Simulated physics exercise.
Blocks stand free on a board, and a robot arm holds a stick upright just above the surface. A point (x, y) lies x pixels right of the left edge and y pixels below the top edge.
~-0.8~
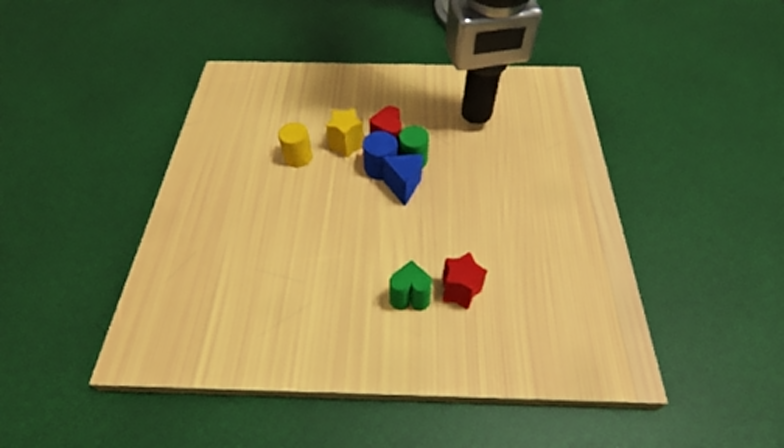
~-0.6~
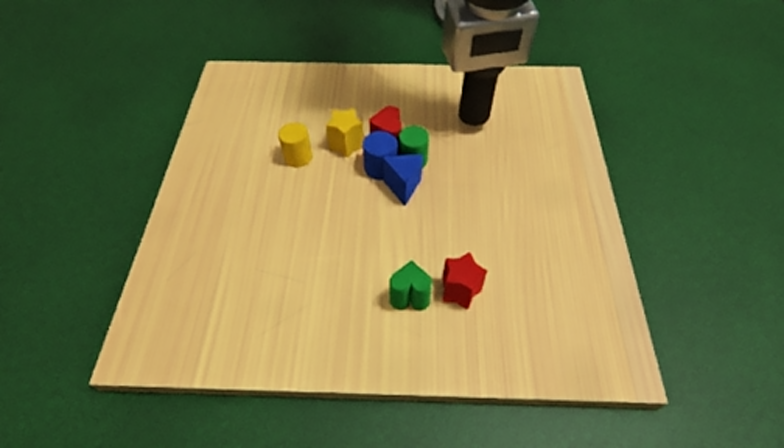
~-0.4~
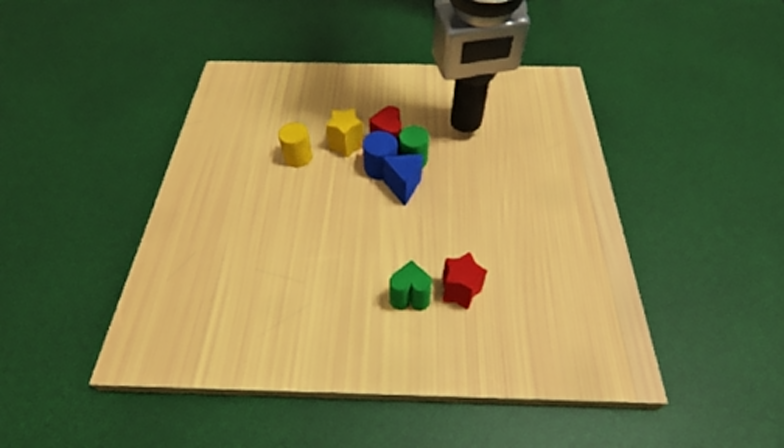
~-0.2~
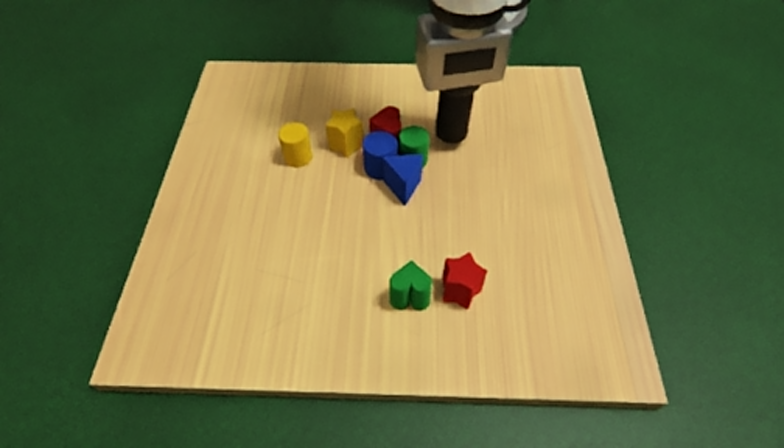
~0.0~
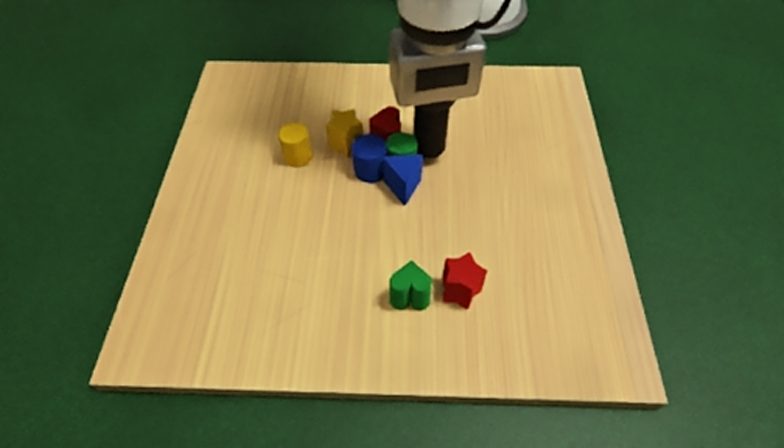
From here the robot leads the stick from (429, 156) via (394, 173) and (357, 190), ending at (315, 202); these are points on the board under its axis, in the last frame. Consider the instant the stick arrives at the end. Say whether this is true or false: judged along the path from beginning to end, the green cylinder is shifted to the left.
It is true.
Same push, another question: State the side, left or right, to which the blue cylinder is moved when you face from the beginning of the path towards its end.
Rightward.
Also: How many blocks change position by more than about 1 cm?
That makes 3 blocks or more.
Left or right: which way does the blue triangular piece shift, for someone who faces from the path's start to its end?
Left side.
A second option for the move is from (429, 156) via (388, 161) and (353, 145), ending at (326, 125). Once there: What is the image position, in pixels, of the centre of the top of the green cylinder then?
Around (365, 157).
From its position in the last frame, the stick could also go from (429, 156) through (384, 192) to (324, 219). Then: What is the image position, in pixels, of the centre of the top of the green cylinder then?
I expect it at (296, 177).
The first path, step by step. One third of the way, stick (393, 165); blue cylinder (333, 154); green cylinder (365, 163); blue triangular piece (390, 181), turned 45° anticlockwise.
Two thirds of the way, stick (355, 182); blue cylinder (320, 157); green cylinder (326, 184); blue triangular piece (381, 191), turned 100° anticlockwise.
At the end, stick (313, 194); blue cylinder (293, 155); red heart unmoved; green cylinder (291, 204); blue triangular piece (381, 191), turned 100° anticlockwise.
